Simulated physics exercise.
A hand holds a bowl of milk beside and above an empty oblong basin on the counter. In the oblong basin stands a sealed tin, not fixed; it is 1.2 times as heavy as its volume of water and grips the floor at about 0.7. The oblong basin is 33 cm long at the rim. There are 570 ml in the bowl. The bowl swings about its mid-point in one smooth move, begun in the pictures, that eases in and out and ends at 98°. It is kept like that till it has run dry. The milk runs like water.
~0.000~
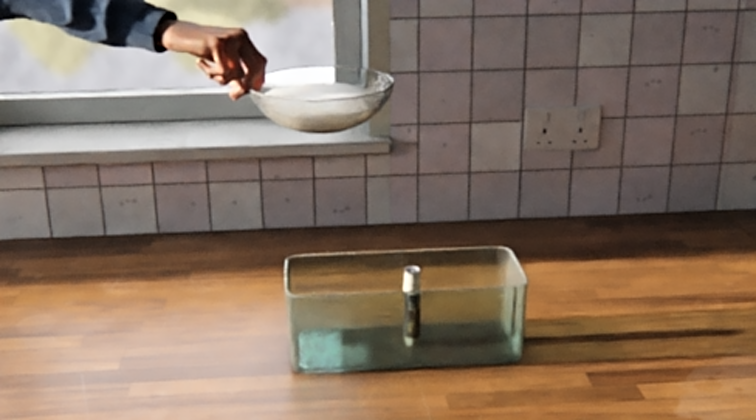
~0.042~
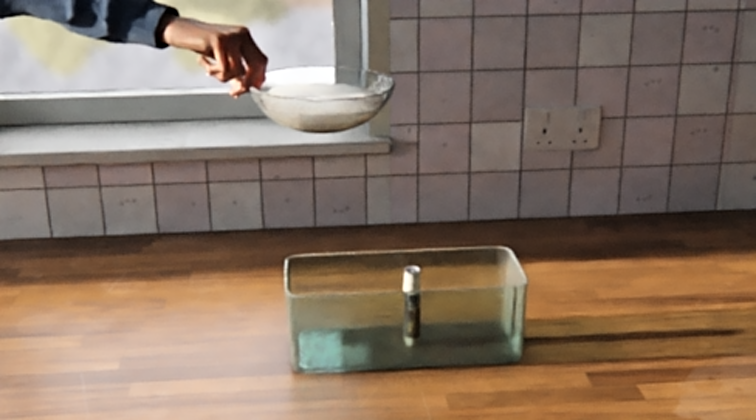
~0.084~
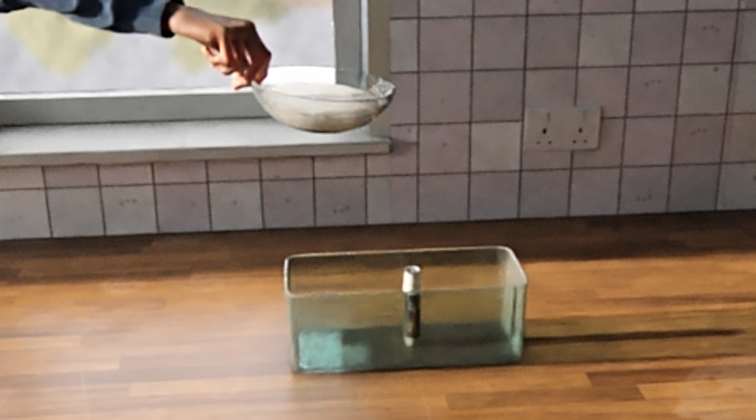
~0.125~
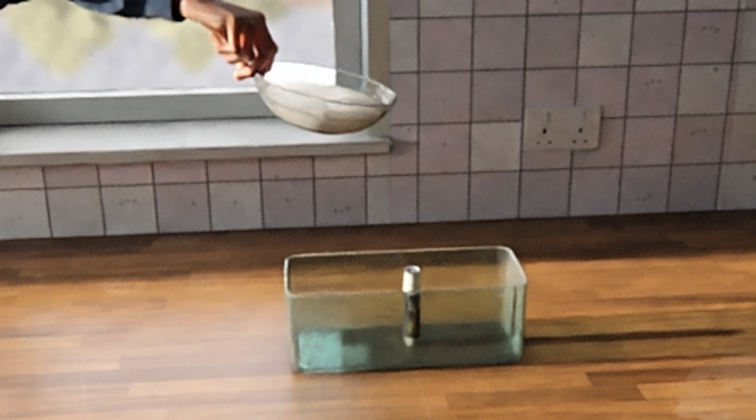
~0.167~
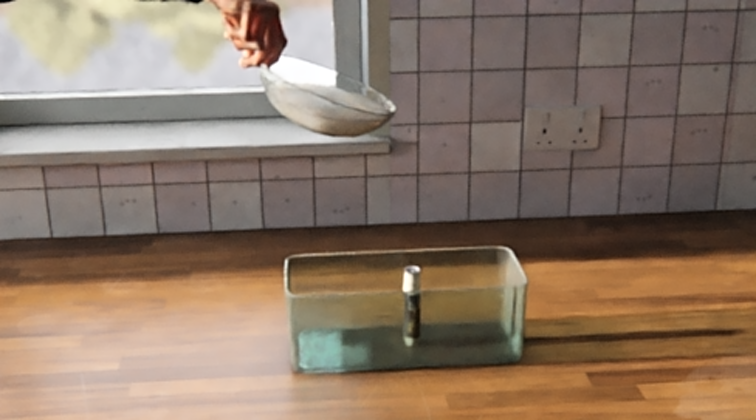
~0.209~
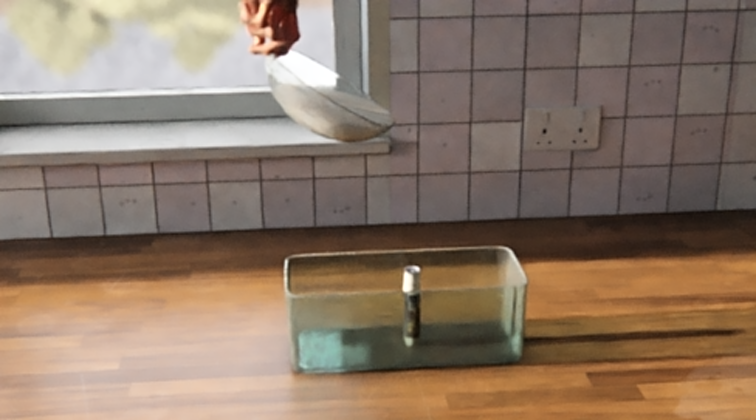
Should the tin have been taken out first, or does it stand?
The tin goes over.
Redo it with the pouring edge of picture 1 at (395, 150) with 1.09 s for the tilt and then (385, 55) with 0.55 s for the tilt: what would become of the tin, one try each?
First it keeps standing; then it falls.
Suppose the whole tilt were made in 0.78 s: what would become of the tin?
Then it falls.
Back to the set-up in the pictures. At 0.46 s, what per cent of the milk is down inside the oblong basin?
About 18 per cent.
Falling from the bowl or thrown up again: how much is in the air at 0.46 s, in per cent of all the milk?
About 82 per cent.
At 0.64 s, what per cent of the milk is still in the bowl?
Some 0 per cent.
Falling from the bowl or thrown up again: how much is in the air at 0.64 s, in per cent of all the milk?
Some 14 per cent.
By 0.46 s the tilt is 93° and 1 per cent is still to pour; the tin stands where it began.
By 0.64 s the tilt is 98° and 0 per cent is still to pour; the tin stands 2 cm from where it began.
By 0.82 s the tilt is 98° and 0 per cent is still to pour; the tin leans 35°.
By 1.03 s the tilt is 98° and 0 per cent is still to pour; the tin lies on its side.
At rest the tin lies on its side.
